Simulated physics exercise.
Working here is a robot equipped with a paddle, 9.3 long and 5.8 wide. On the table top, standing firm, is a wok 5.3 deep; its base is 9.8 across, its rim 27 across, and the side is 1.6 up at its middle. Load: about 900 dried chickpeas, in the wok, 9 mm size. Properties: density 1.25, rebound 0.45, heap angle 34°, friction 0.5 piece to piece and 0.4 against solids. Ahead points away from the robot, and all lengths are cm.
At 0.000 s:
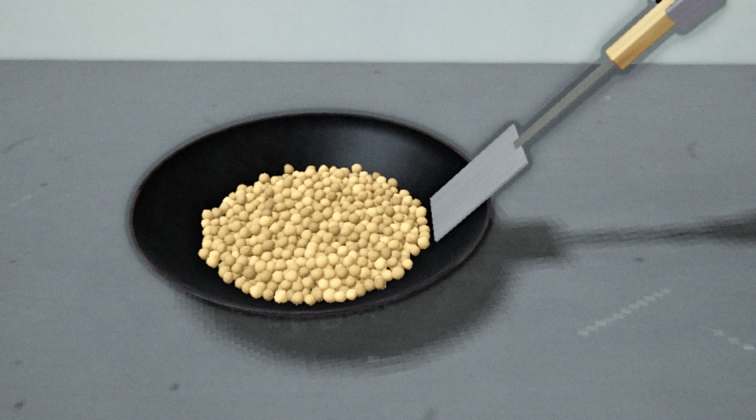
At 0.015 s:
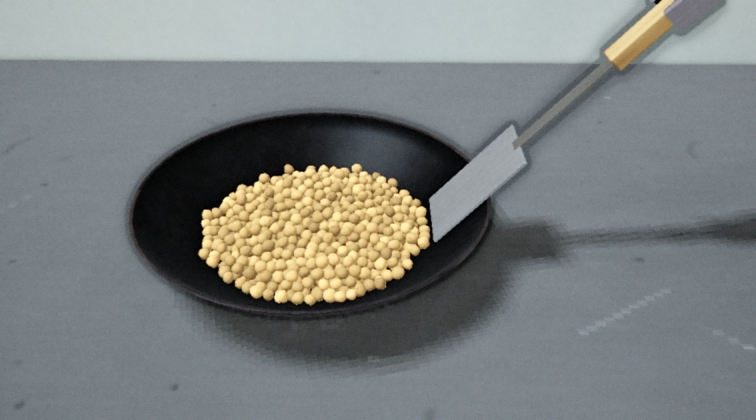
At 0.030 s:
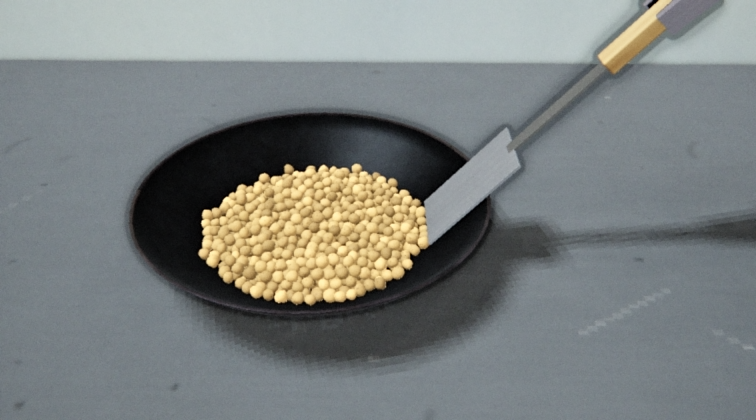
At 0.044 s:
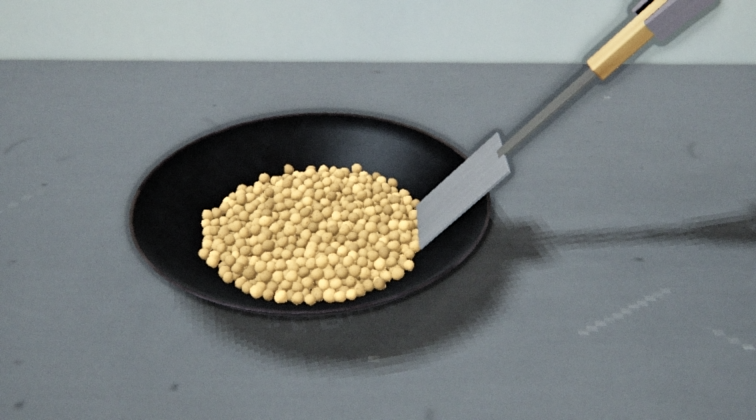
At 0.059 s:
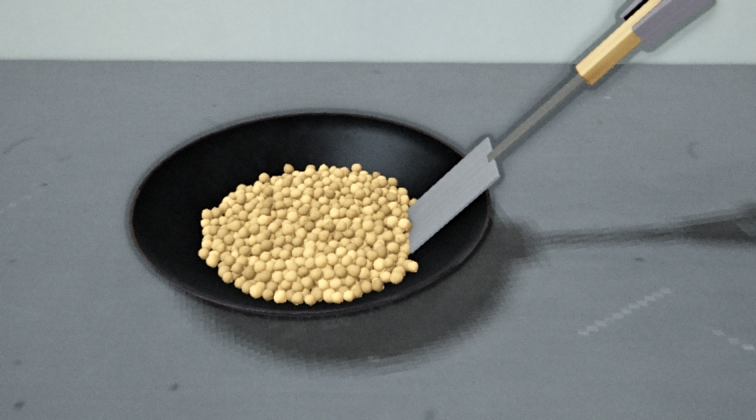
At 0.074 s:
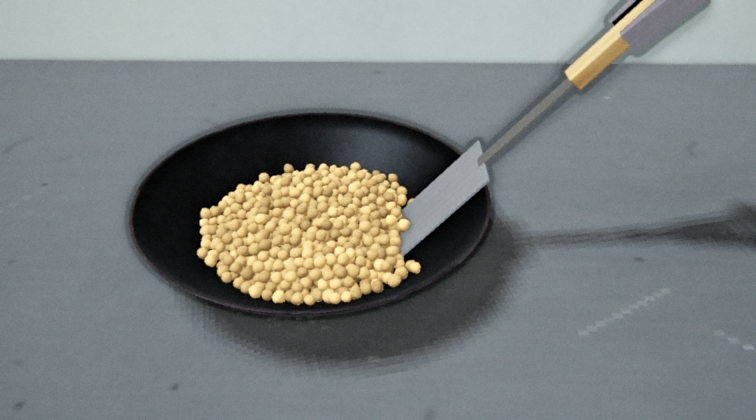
A black wok sits on a grey table top against a pale blue-grey wall, seen from above at an angle by a still camera. It holds a broad heap of tan dried chickpeas, and a flat grey paddle with a thin shaft and a wood-coloured and purple-grey handle slants in from the upper right. The paddle slides slowly down and left into the heap's right edge, nudging a few chickpeas.
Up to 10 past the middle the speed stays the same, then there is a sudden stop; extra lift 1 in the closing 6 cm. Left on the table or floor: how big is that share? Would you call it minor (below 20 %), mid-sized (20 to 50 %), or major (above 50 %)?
I would call it minor.
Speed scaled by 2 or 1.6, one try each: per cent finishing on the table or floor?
About 30 and 20 per cent.
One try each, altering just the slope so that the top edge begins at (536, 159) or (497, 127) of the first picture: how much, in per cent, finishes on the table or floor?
Some 10 and 15 per cent.
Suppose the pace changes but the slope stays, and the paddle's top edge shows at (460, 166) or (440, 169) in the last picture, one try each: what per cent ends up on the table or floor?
About 25 and 30 per cent.
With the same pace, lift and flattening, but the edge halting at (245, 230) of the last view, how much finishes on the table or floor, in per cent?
Something close to 0 in a hundred.
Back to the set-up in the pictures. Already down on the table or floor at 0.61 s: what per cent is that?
My estimate is roughly 10 %.
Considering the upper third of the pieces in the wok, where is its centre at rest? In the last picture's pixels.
You'll find it at about (219, 213).
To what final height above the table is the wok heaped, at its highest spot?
Roughly 6.5 centimetres.
After 0.21 s, sloping 49°, highest piece 4 above the table; 900 in the wok.
After 0.34 s, sloping 49°, highest piece 6 above the table; 900 in the wok.
After 0.61 s, sloping 49°, highest piece 7 above the table; 793 in the wok, 105 on the table or floor, 2 on the blade or in flight.
After 1.66 s, sloping 49°, highest piece 6 above the table; 790 in the wok, 110 on the table or floor.
At rest, 790 in the wok, 110 on the table or floor. That is 12 % on the table or floor.
